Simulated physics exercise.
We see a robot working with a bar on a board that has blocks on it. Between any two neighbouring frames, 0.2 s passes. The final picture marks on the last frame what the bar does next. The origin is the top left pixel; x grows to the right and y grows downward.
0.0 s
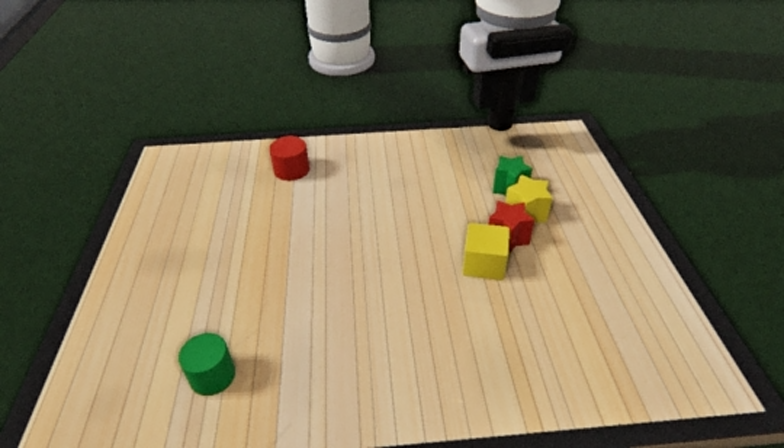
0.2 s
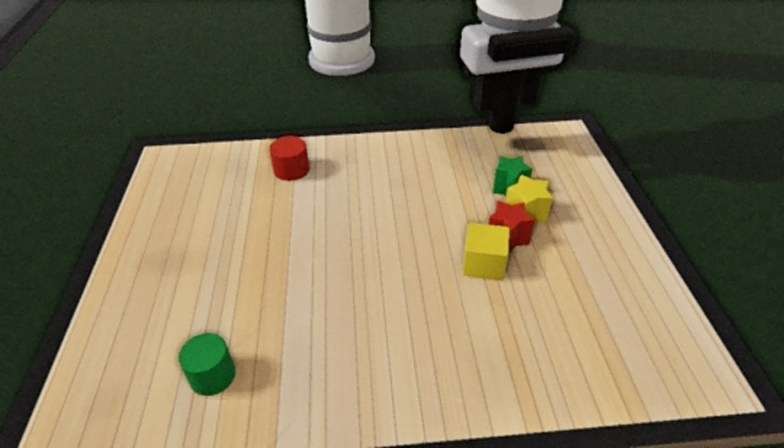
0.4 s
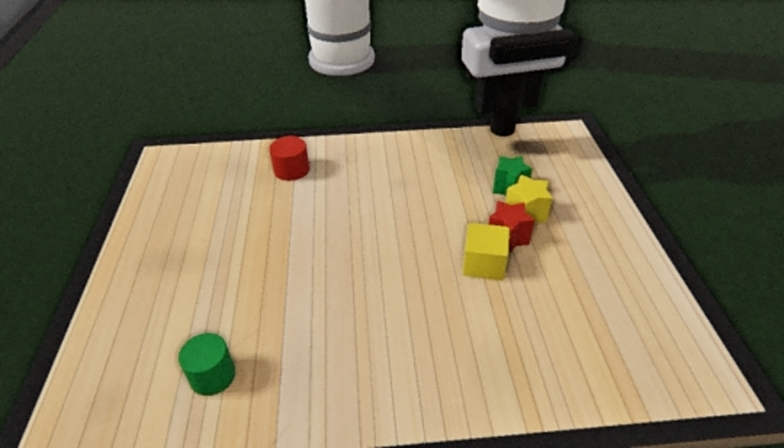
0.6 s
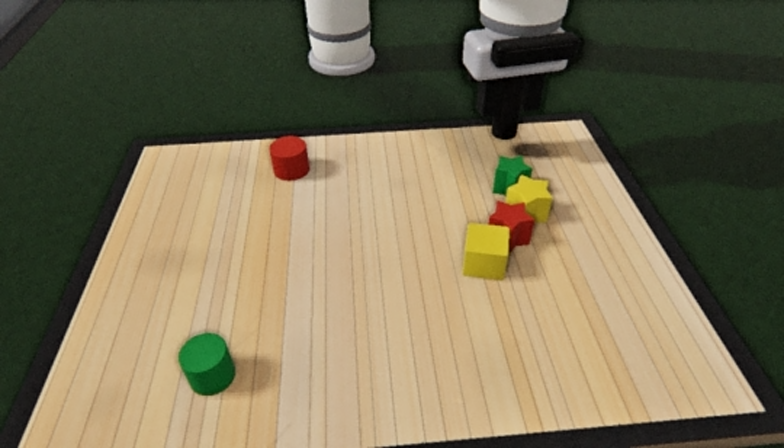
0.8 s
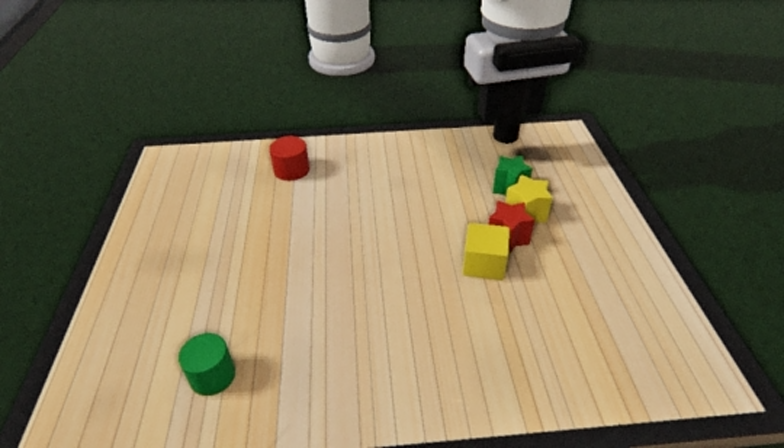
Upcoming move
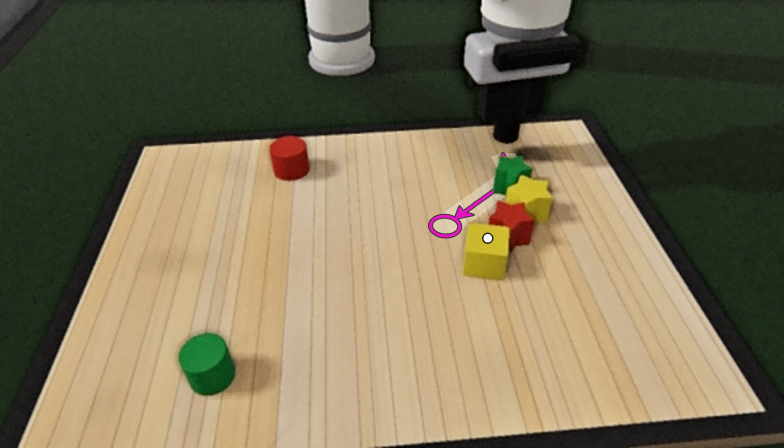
A robot arm with a dark bar moves very slightly down and to the right at the far edge of a wooden board, while the yellow cube, red, yellow and green stars, and red and green cylinders stay still.
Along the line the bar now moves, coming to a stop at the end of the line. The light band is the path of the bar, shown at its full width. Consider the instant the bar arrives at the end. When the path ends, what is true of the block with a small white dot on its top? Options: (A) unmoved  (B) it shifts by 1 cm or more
A: Unmoved.
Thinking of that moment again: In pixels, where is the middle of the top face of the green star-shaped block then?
When the path ends, it will be at (496, 196).
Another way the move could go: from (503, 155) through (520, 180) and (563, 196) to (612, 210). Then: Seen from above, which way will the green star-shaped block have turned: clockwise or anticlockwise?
From overhead, clockwise.
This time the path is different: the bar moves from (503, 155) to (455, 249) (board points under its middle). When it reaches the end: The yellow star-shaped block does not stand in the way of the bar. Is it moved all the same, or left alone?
Somewhere new.
The drawn path runs from (503, 155) over (506, 181) and (477, 203) to (445, 226); the dot is on the yellow square block.
On the path given first. One third of the way, bar at (508, 163); green star-shaped block at (511, 173); yellow star-shaped block at (533, 192).
Two thirds of the way, bar at (479, 185); red star-shaped block at (521, 220), turned 25° clockwise; green star-shaped block at (498, 194), turned 35° anticlockwise; yellow star-shaped block at (535, 199), turned 60° anticlockwise.
At the end, bar at (446, 208); yellow square block not moved; red star-shaped block at (521, 220), turned 25° clockwise; green star-shaped block at (496, 196), turned 55° anticlockwise; yellow star-shaped block at (535, 199), turned 60° anticlockwise.
